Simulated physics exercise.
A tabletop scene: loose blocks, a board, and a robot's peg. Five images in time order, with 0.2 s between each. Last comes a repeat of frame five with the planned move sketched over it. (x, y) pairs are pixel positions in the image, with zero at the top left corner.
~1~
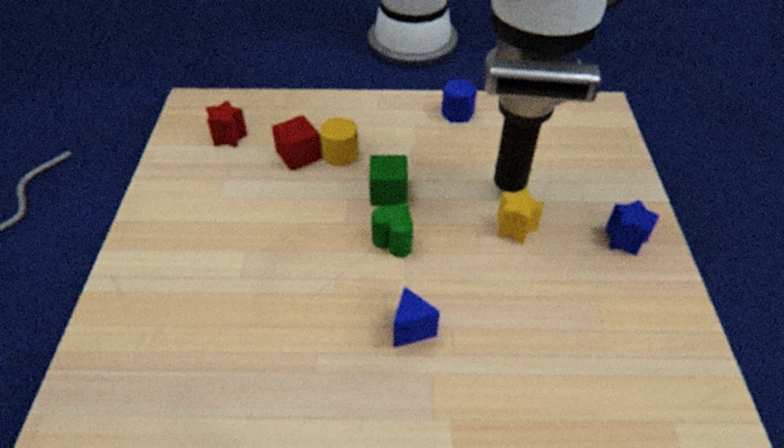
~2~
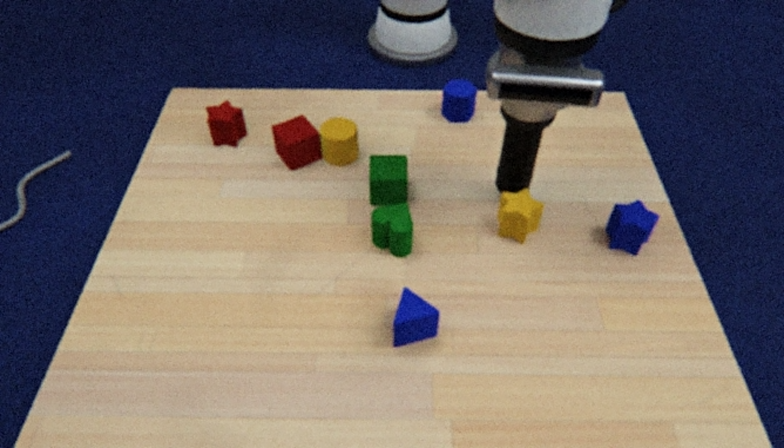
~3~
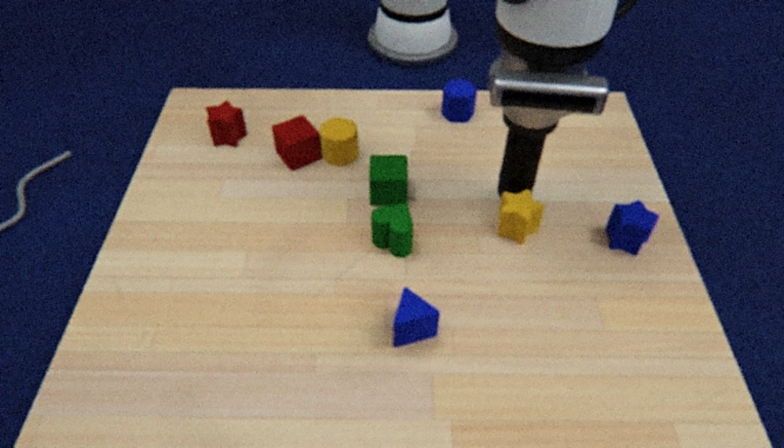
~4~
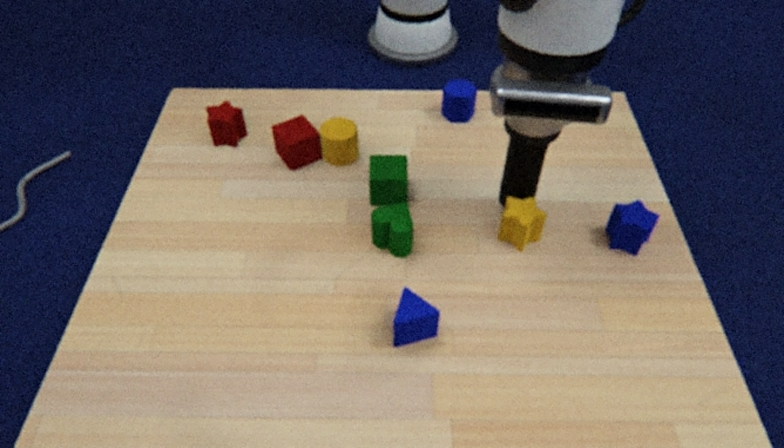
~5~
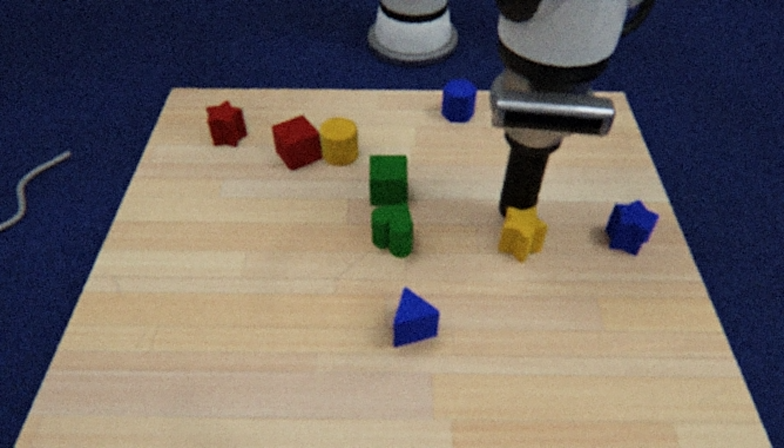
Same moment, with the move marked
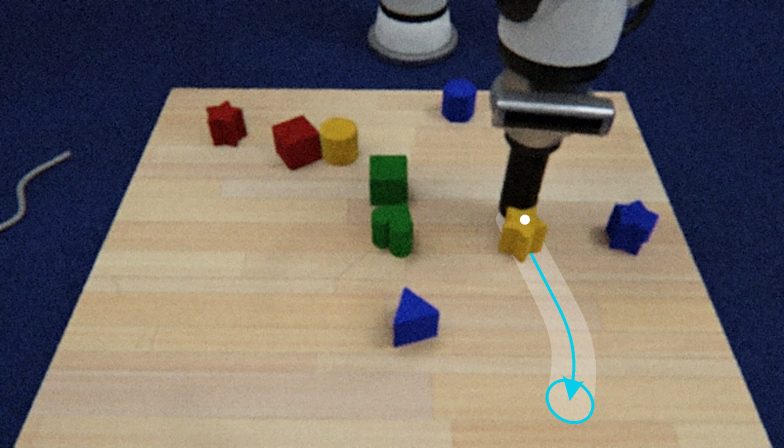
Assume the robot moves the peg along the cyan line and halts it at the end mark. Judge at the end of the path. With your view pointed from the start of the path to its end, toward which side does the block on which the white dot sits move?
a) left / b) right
b
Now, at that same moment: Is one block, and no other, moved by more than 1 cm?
Answer: Yes.
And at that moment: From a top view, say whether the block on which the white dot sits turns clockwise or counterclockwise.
My prediction: CW.
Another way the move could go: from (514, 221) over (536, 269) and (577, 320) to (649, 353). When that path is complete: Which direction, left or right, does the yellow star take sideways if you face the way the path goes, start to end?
It shifts rightward.
The line goes from (514, 221) by way of (540, 271) and (568, 331) to (570, 401); the dot is on the yellow star.
The first path, step by step. One third of the way, peg at (543, 262); yellow star at (544, 274), turned 15° clockwise.
Two thirds of the way, peg at (573, 322); yellow star at (544, 320), turned 70° clockwise.
At the end, peg at (574, 392); yellow star at (541, 331), turned 115° clockwise; blue star unmoved.
